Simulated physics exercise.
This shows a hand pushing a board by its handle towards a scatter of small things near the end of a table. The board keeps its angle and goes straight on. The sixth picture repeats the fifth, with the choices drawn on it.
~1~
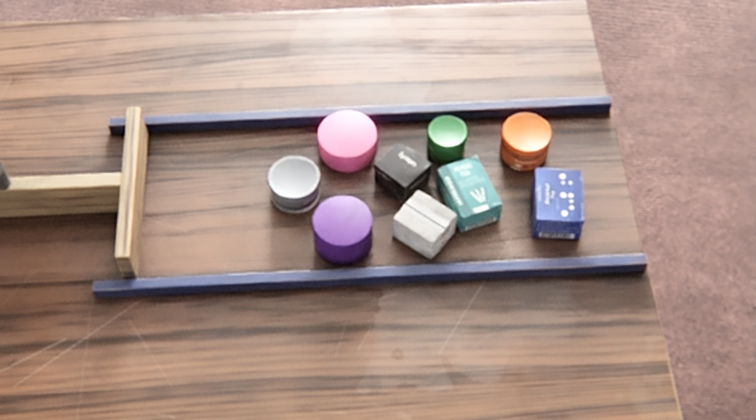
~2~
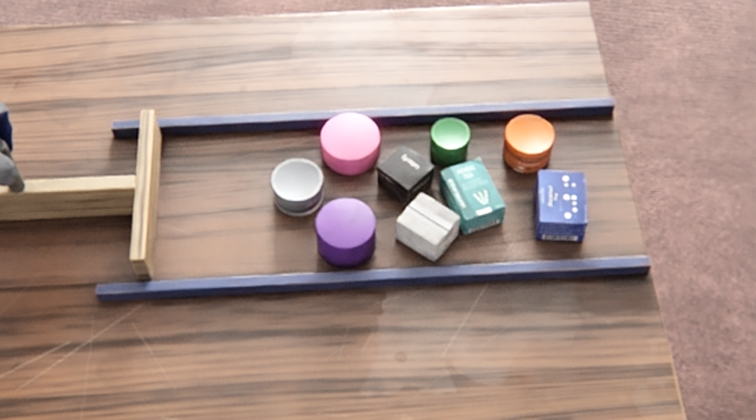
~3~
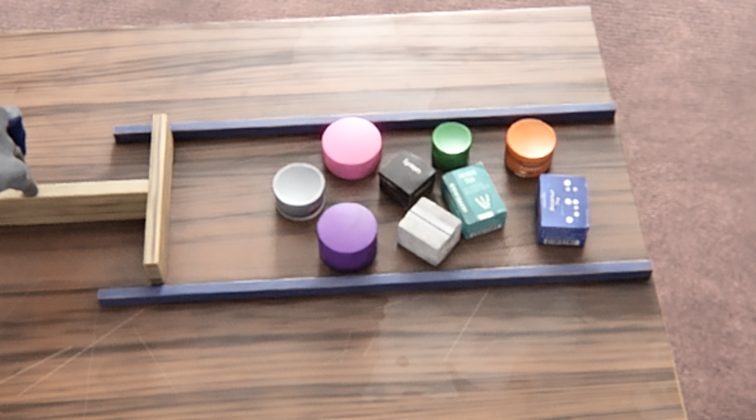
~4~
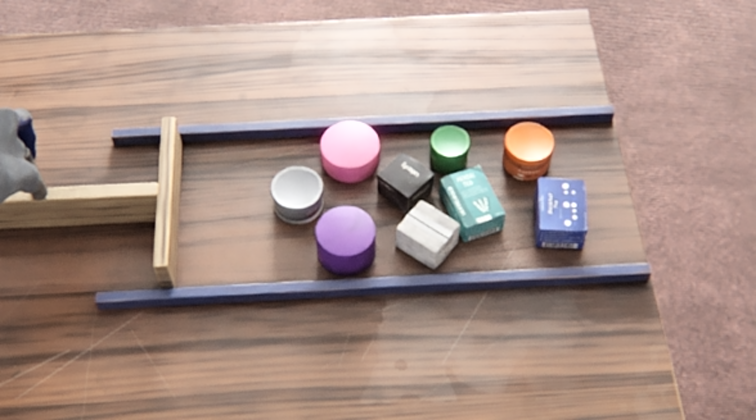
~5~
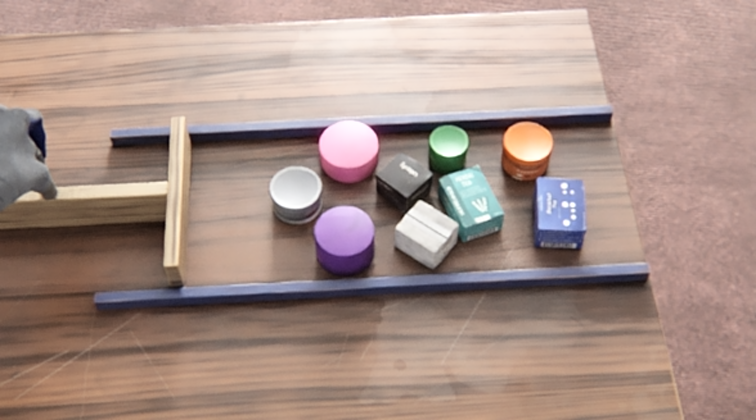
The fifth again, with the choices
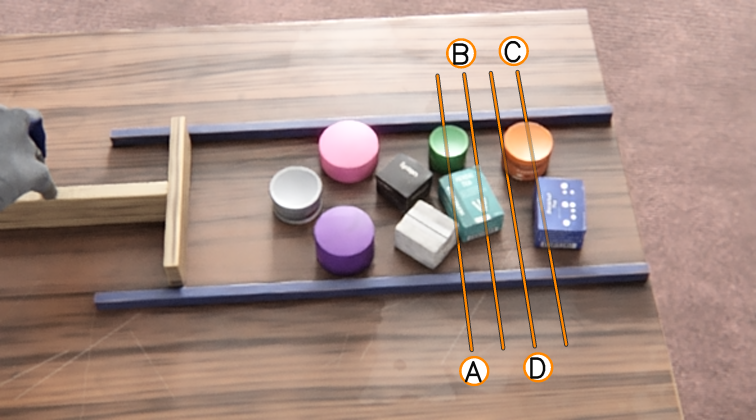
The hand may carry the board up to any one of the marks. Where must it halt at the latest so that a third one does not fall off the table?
D.
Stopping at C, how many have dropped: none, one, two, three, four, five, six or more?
By then, three.
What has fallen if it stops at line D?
The blue box.
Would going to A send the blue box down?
No.
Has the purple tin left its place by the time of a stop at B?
Yes.
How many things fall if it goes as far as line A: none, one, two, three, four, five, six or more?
By then, none.
On the marked copy, A at (453, 201); B at (482, 200); C at (540, 197); D at (511, 198).
Taking D. A third of the way, board (296, 181); grey tin (330, 194); blue box (559, 214).
Two thirds of the way, board (415, 175); blue box (584, 221); turquoise packet (526, 201).
When it is over, board (510, 171); blue box over the edge; orange jar (616, 149); one fallen.
As for the rest, A is within the limit but short; B is within the limit but short; C drops three.
